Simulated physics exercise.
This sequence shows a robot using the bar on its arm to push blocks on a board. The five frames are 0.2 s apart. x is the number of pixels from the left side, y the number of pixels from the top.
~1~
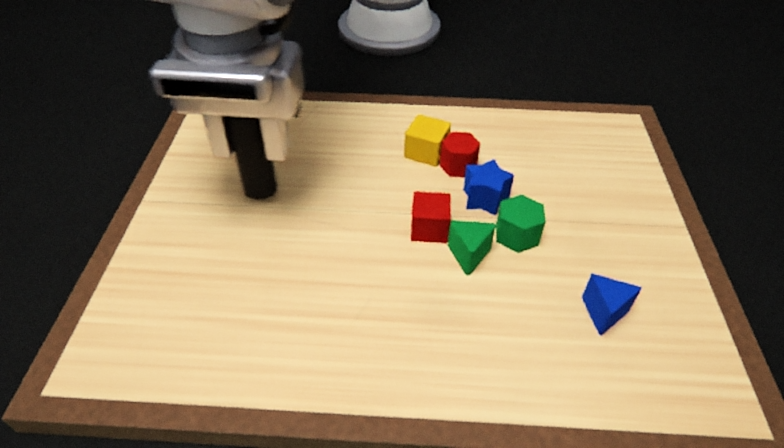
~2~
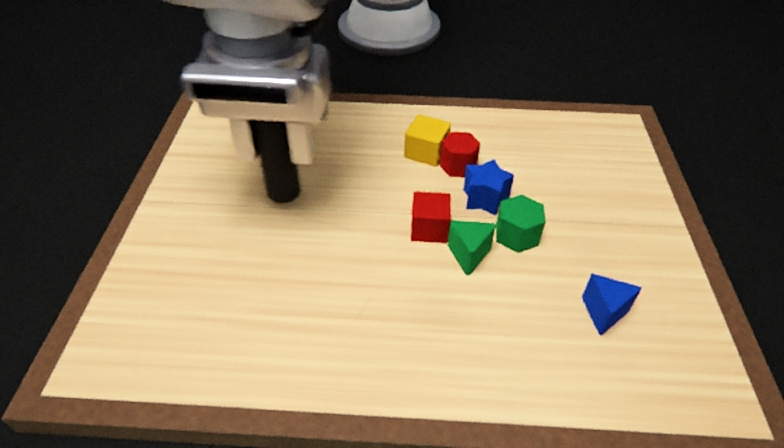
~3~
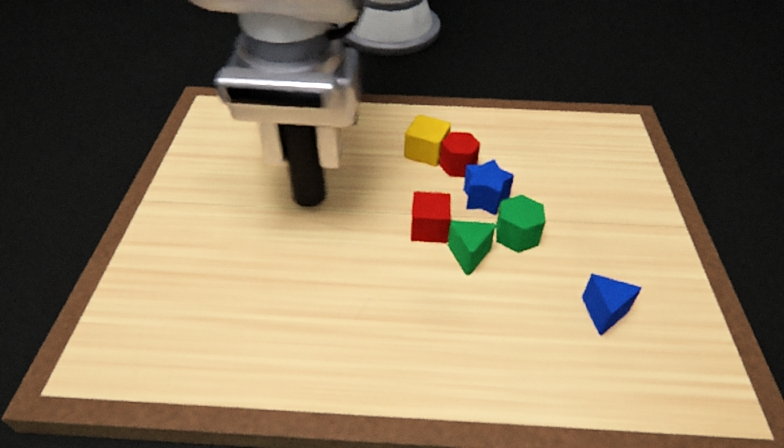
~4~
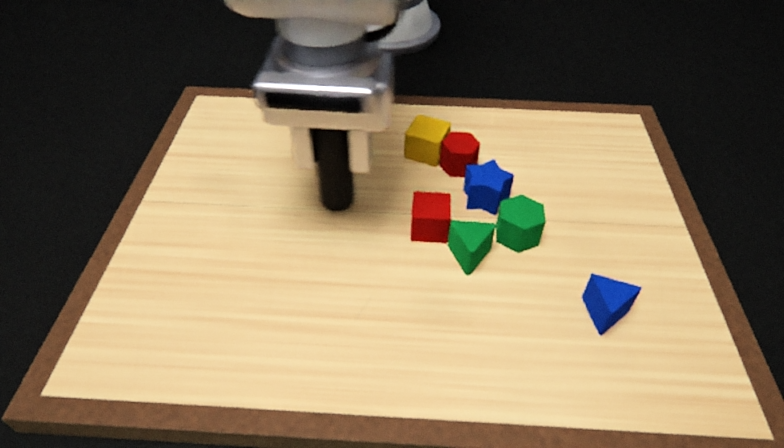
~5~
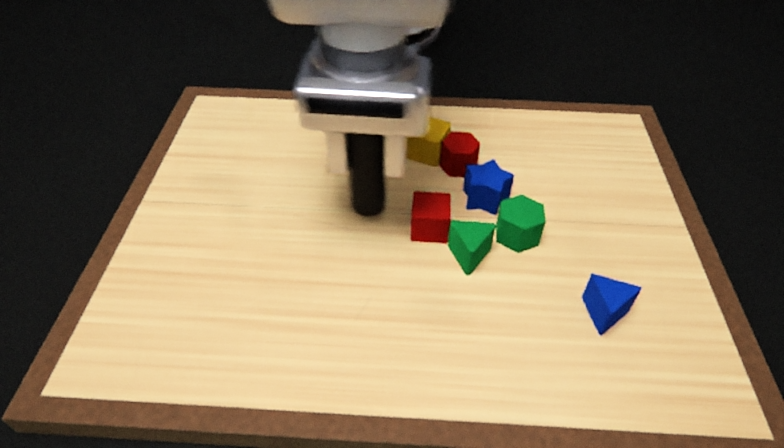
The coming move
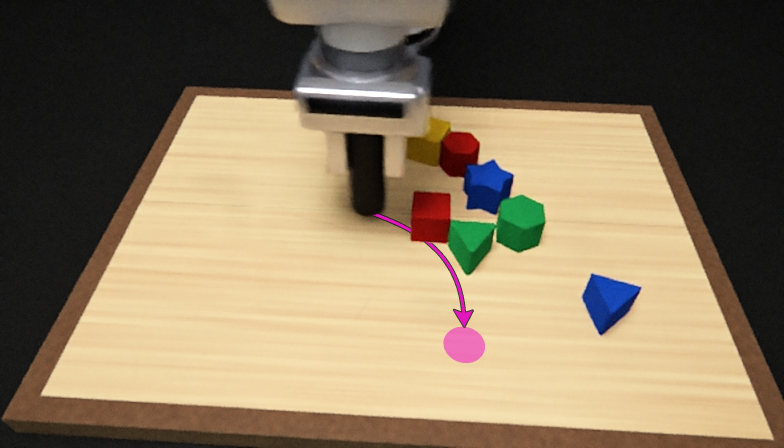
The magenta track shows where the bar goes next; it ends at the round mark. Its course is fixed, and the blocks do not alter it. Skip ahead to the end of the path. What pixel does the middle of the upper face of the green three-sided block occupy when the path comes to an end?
The middle of its upper face should be somewhere near (498, 248).
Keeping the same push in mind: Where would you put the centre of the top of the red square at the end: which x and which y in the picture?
The middle of its upper face will lie at (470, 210).
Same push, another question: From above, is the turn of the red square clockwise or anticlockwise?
It twists anticlockwise.
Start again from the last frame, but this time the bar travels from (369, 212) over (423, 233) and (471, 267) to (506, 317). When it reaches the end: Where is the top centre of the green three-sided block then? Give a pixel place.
It will likely be found at (536, 271).
The line goes from (369, 212) via (422, 238) and (457, 283), ending at (464, 344).
The first path, step by step. One third of the way, bar at (423, 231); red square at (461, 210), turned 15° anticlockwise; green three-sided block at (476, 235), turned 15° anticlockwise.
Two thirds of the way, bar at (459, 276); red square at (470, 210), turned 30° anticlockwise; green three-sided block at (498, 248), turned 85° anticlockwise.
At the end, bar at (466, 337); red square at (470, 210), turned 30° anticlockwise; green three-sided block at (498, 248), turned 90° anticlockwise; green hexagonal block unmoved.
